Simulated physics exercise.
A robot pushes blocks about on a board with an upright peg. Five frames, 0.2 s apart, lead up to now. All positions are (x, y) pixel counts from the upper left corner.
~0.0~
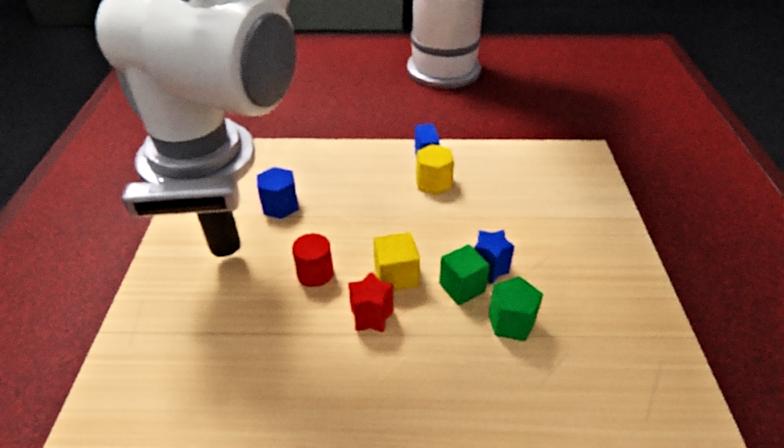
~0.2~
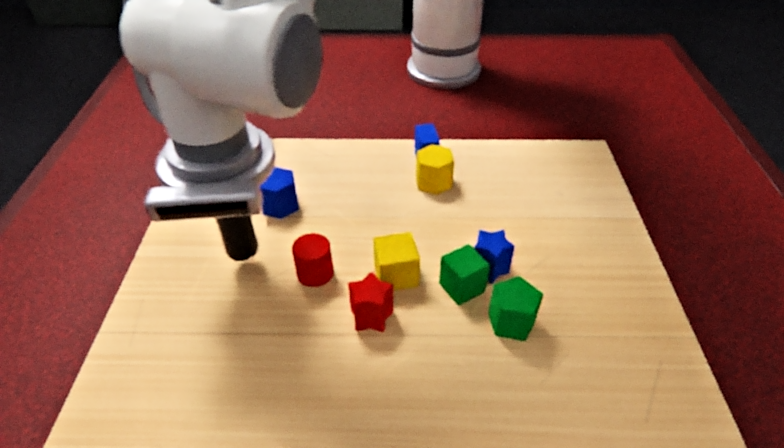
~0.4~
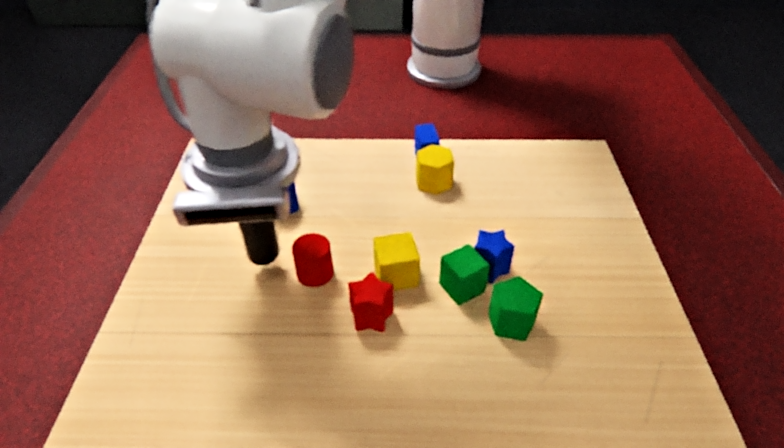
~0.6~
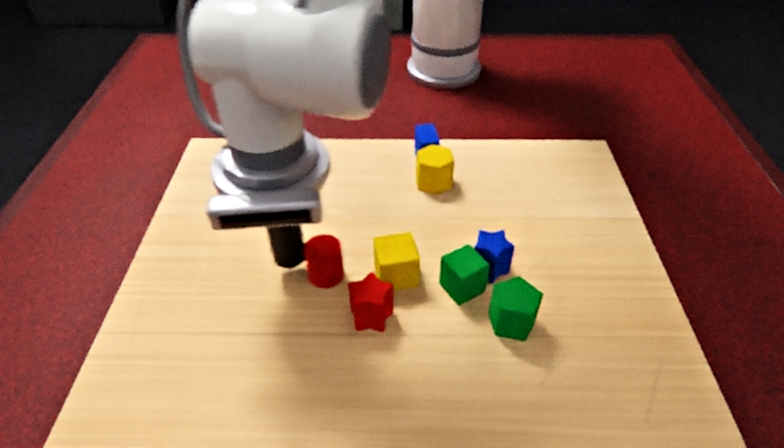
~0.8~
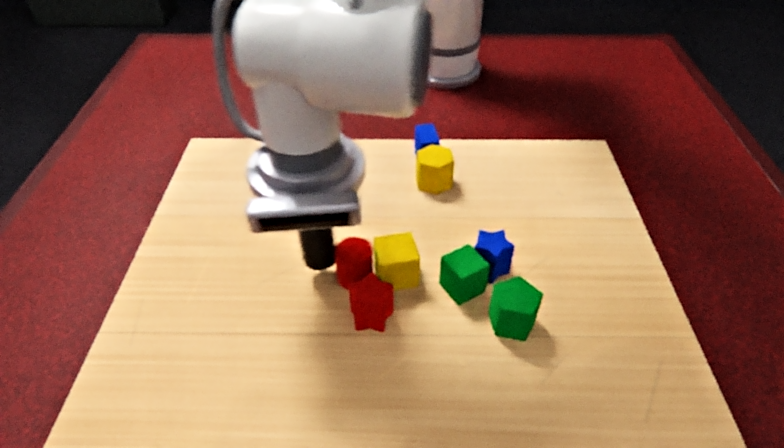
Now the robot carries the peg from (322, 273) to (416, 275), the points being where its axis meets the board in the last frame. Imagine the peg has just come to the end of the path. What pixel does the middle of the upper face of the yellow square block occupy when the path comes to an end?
In the picture, it is at (494, 262).
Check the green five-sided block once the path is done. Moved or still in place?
It shifts position.
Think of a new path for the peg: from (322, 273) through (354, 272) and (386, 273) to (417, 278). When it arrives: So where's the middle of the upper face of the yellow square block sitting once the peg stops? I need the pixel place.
It sits at (496, 262).
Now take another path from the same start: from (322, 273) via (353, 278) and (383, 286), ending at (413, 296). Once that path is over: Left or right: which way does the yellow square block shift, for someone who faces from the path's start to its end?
It goes toward the left-hand side.
On the path given first. One third of the way, peg at (353, 260); red cylinder at (389, 248); yellow square block at (429, 247), turned 15° clockwise; green square block at (474, 262); blue star-shaped block at (497, 240).
Two thirds of the way, peg at (385, 261); red cylinder at (421, 247); yellow square block at (464, 252), turned 40° clockwise; green square block at (501, 266), turned 30° anticlockwise; blue star-shaped block at (506, 238), turned 15° anticlockwise; green five-sided block at (526, 299).
At the end, peg at (417, 262); red cylinder at (454, 255); yellow square block at (494, 262), turned 25° clockwise; green square block at (534, 268), turned 45° anticlockwise; blue star-shaped block at (518, 236), turned 45° anticlockwise; green five-sided block at (532, 302), turned 15° clockwise.
